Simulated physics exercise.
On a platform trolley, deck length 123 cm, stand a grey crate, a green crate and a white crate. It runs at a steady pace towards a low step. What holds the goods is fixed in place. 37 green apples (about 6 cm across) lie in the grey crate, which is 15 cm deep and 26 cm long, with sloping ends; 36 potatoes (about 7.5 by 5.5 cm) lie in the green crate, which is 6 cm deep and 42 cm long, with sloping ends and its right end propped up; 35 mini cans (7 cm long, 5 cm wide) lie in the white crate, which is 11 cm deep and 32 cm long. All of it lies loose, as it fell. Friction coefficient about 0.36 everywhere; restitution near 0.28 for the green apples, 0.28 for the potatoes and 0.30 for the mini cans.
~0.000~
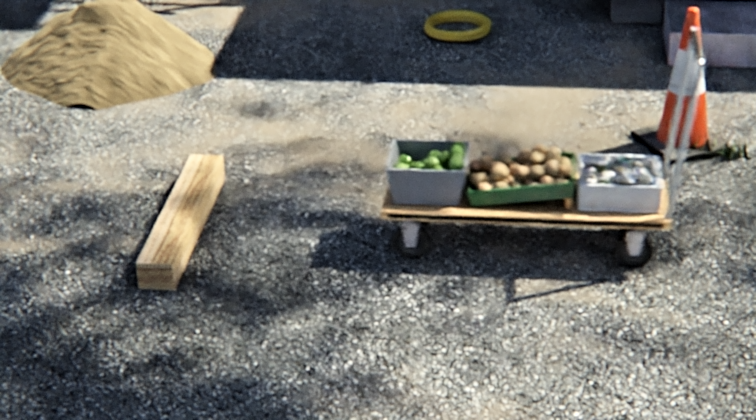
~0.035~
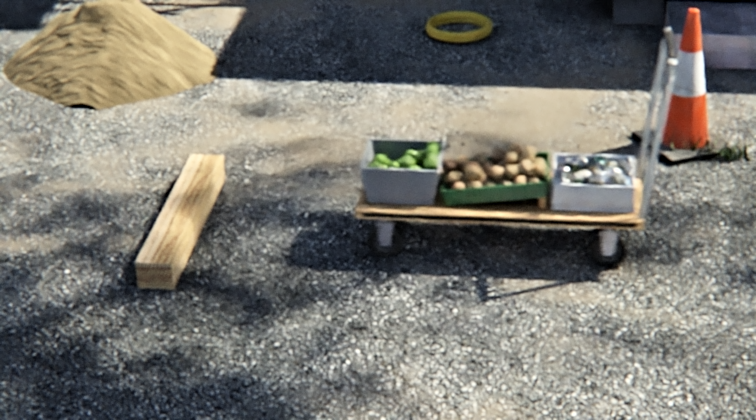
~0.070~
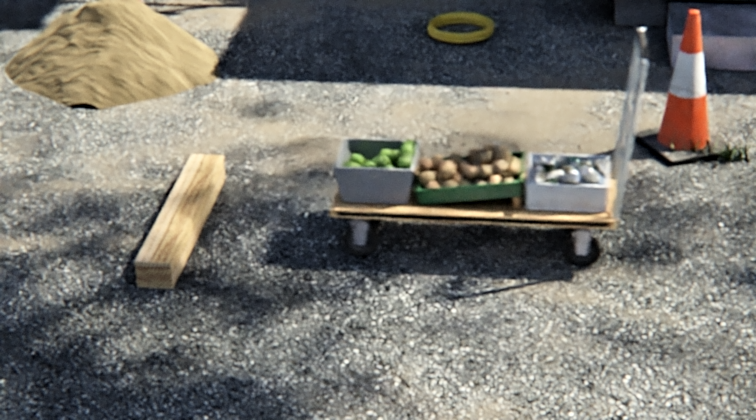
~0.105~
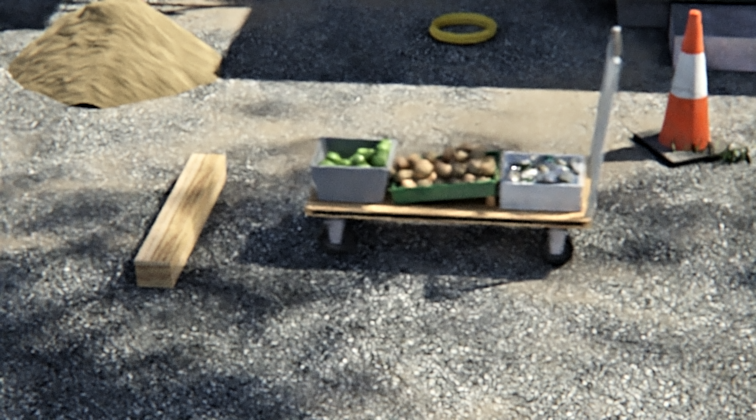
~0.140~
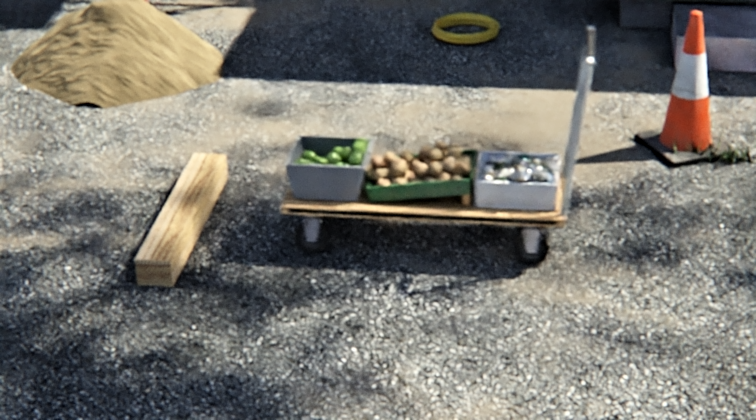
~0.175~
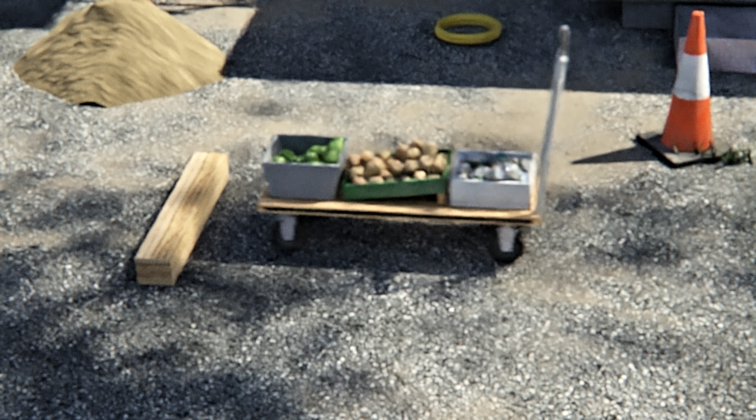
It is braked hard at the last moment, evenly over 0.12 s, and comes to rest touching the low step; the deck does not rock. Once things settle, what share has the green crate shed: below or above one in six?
More than a sixth of the potatoes leave the green crate.
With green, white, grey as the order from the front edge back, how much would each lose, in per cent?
In that case grey crate 10, green crate 40, white crate 0 per cent.
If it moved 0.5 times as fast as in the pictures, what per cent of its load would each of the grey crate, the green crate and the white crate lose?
In that case grey crate 0, green crate 10, white crate 0 per cent.
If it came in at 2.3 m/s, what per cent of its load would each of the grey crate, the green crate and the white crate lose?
In that case grey crate 0, green crate 20, white crate 0 per cent.
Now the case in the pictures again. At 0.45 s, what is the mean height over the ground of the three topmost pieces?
Roughly 50 cm.
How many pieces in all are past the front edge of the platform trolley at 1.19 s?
Roughly 3.
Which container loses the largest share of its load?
It is the green crate.
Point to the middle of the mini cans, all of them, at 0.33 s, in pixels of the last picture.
At about (405, 169).
After 0.23 s, the brake bites.
After 0.33 s, 0 of 37 out of the grey crate, 0 of 36 out of the green crate and 0 of 35 out of the white crate.
After 0.45 s, 1 of 37 out of the grey crate, 5 of 36 out of the green crate and 1 of 35 out of the white crate.
After 0.68 s, 3 of 37 out of the grey crate, 8 of 36 out of the green crate and 4 of 35 out of the white crate.
Final count (at 1.19 s), 3 of 37 out of the grey crate, 9 of 36 out of the green crate and 5 of 35 out of the white crate. Asked share, 9 of 36, 25 per cent.
